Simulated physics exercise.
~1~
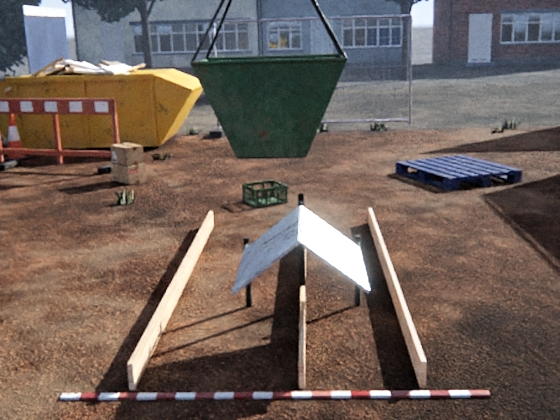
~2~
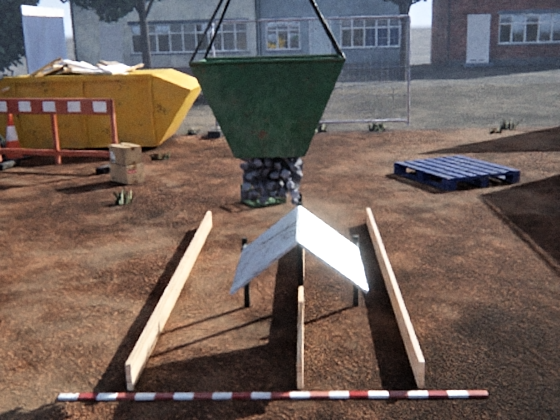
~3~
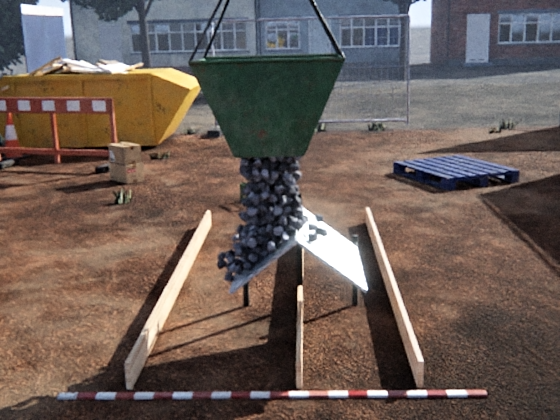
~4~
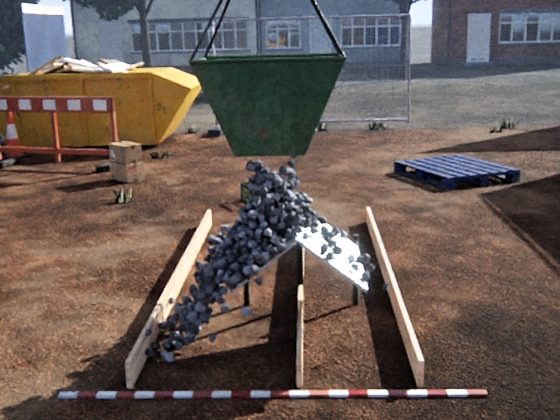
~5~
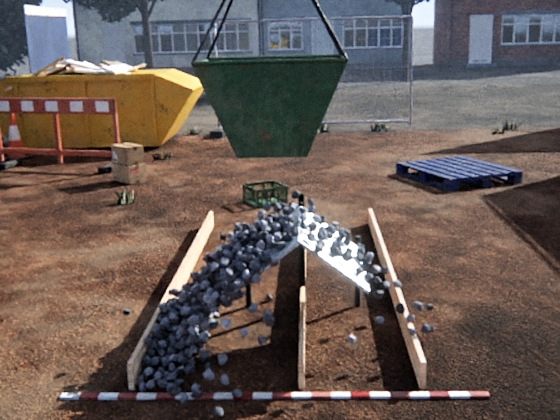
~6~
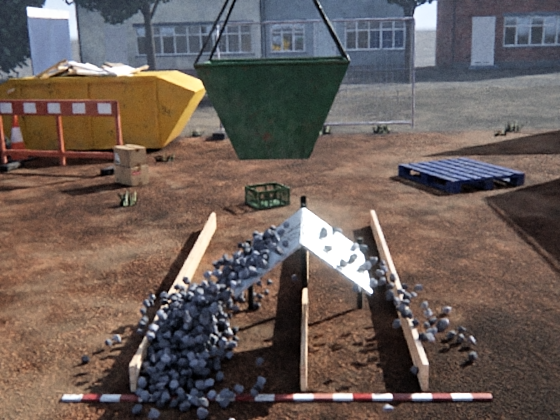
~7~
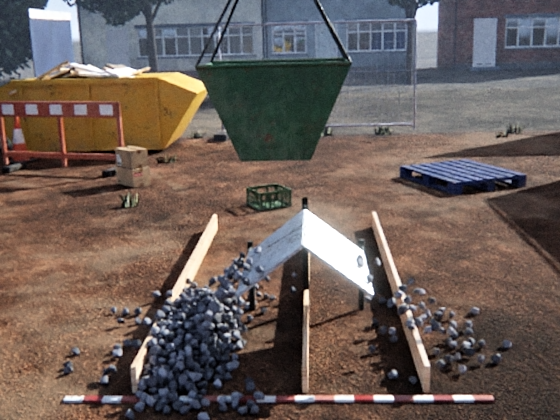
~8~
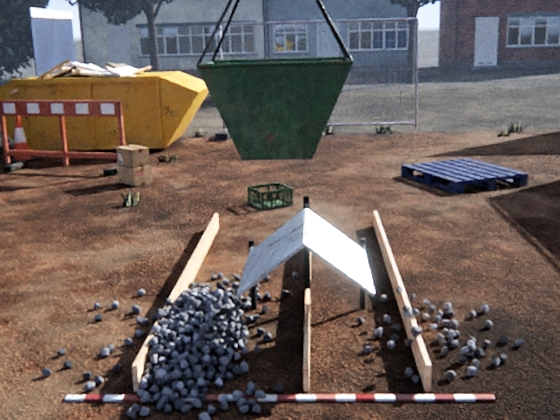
Grey stones dropped from the bottom of a hanging green skip onto a peaked metal sheet, most sliding down to the left and a few to the right, and ended heaped in the left bay, with some scattered beyond the planks on both sides.
